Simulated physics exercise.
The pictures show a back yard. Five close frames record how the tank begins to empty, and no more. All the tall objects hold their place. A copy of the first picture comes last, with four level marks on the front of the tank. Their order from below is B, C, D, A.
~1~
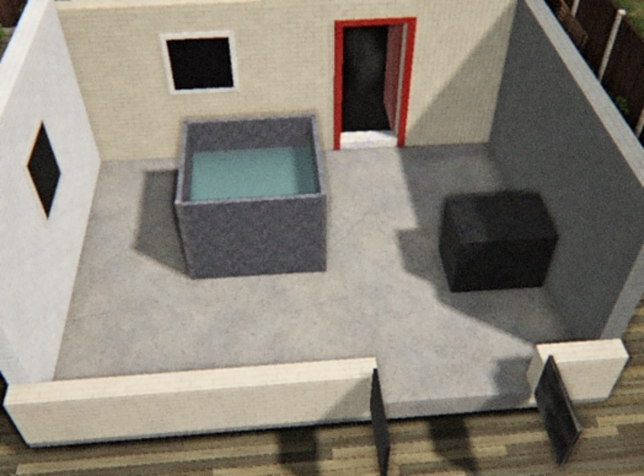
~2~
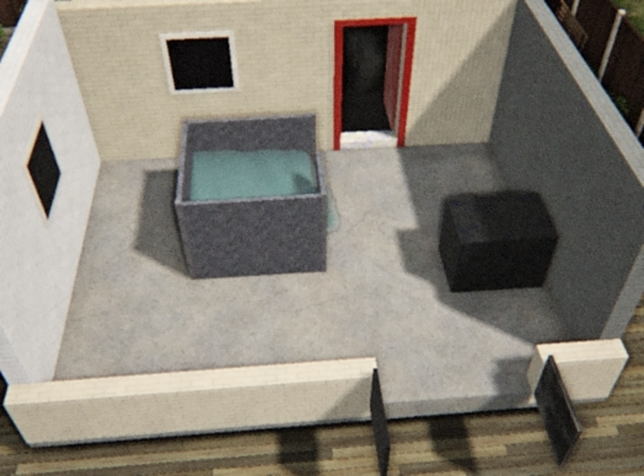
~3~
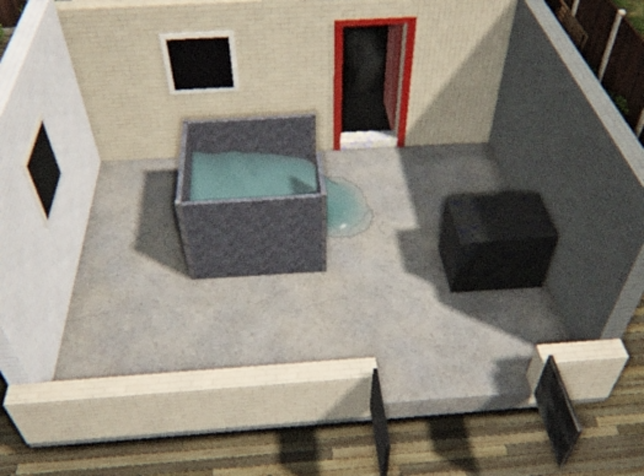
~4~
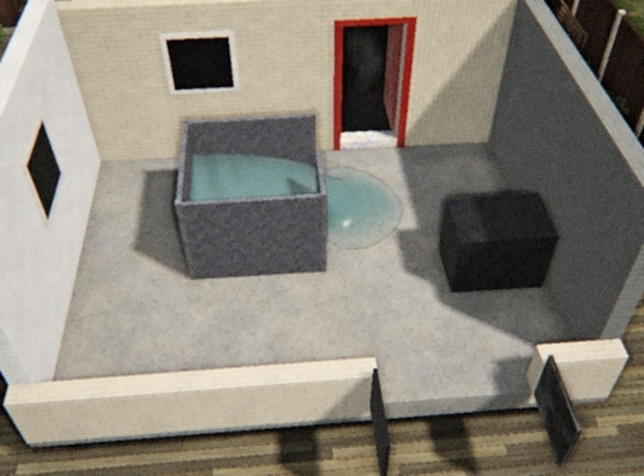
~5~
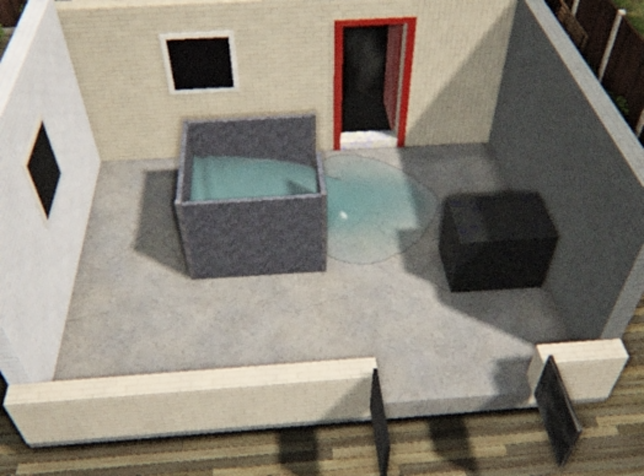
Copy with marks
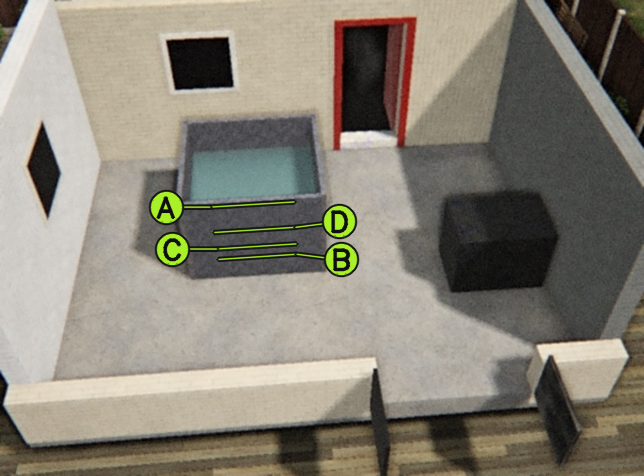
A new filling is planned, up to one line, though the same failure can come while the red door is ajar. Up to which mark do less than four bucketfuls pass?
It is C.
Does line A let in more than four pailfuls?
Yes, that goes wrong.
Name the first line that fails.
That would be D.
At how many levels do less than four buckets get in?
Two of them.
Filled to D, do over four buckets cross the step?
Yes, it does.
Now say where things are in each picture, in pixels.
The first picture shows water in the tank at rest, its middle at (253, 184); foot of the red doorway at (369, 148); open gate at (457, 349).
In the second picture, water covers 1 % of the ground, its front hidden from here.
The third picture shows front seen at (365, 221), 3 % of the ground wet.
The fourth picture shows front seen at (397, 213), 7 % of the ground wet.
The fifth picture shows front seen at (422, 195), 12 % of the ground wet.
On the marked copy, A at (252, 204); B at (257, 256); C at (256, 246); D at (255, 229); from the bottom up B, C, D, A.
If A is chosen, dozens of bucketfuls pour in.
If B is chosen, nothing gets over.
If C is chosen, a splash gets over, under a bucket.
If D is chosen, about 7 bucketfuls get in.
